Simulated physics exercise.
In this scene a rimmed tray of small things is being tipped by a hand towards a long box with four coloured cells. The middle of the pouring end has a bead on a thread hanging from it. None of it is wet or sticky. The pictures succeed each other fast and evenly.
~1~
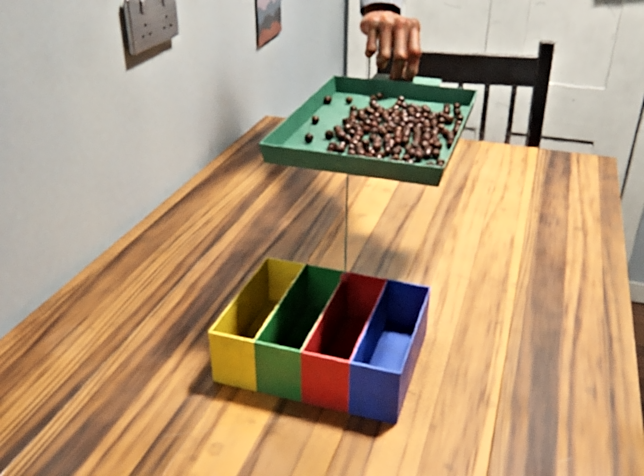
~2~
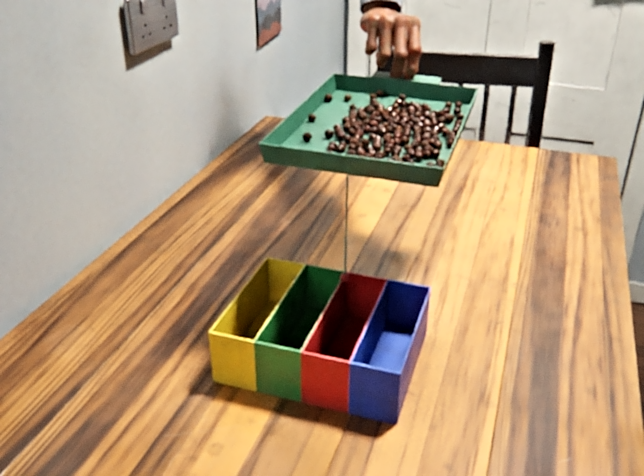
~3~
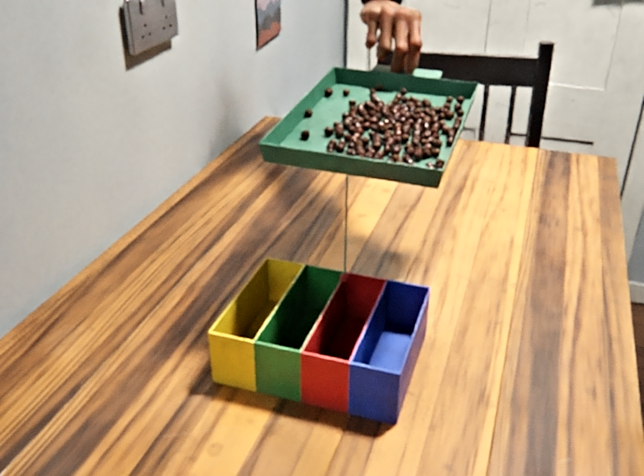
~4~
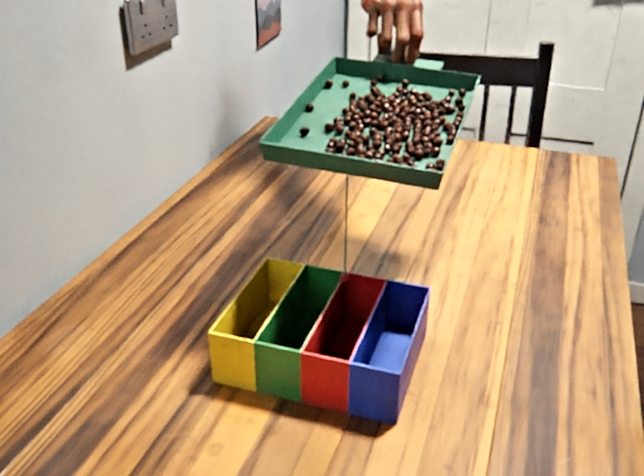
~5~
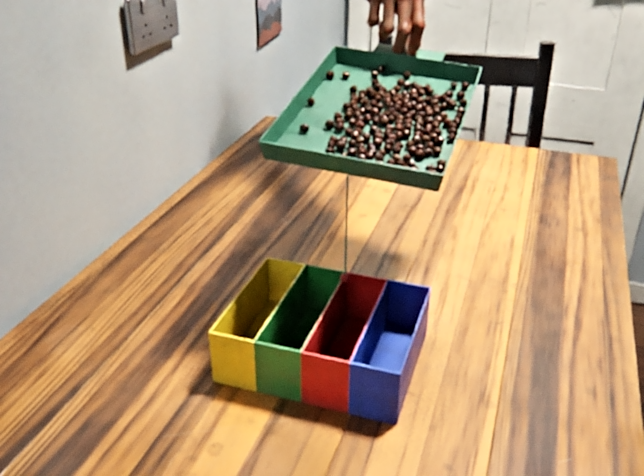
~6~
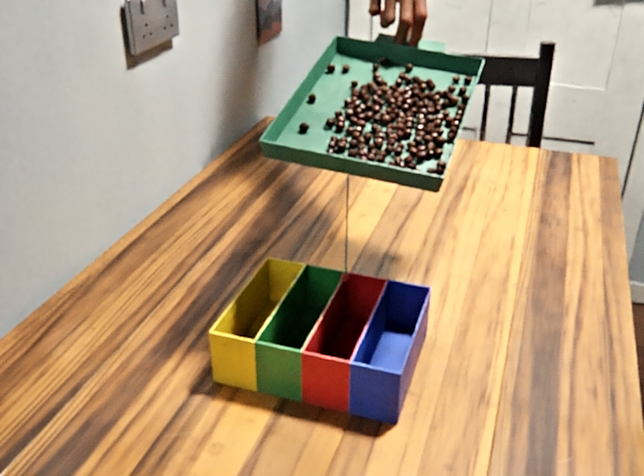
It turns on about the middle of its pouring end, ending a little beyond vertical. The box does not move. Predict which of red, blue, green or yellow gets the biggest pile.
The biggest pile lands in blue.
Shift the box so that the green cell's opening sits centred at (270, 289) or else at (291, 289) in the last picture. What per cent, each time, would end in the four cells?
10 and 20 in a hundred, in turn.
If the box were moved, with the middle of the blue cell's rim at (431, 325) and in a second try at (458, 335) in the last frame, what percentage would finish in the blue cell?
60 %, then 20 %.
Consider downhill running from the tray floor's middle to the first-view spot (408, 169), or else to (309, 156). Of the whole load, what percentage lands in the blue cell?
40 per cent, then 0 per cent.
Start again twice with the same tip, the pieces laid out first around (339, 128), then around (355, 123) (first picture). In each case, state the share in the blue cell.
Shares: 40 % for the first, 40 % for the second.
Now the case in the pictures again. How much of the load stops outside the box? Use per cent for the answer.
Estimated share: About 50 %.
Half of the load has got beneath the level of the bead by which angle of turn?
Roughly 90 degrees.
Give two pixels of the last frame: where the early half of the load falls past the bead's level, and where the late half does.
Early half (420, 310), late half (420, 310).
Soon after the last picture, tray tipped steeply; all on the tray.
A little later, tray tipped right over; about a quarter on the tray; about a quarter in the blue cell; a small part in the red cell; a stray few in the green cell; about half falling or outside the box.
Later still, tray tipped past a quarter turn; about a third in the blue cell; a small part in the red cell; a stray few in the green cell; a stray few in the yellow cell; about half falling or outside the box.
By the end, tray tipped past a quarter turn; about a third in the blue cell; a small part in the red cell; a stray few in the green cell; a stray few in the yellow cell; about half outside the box.
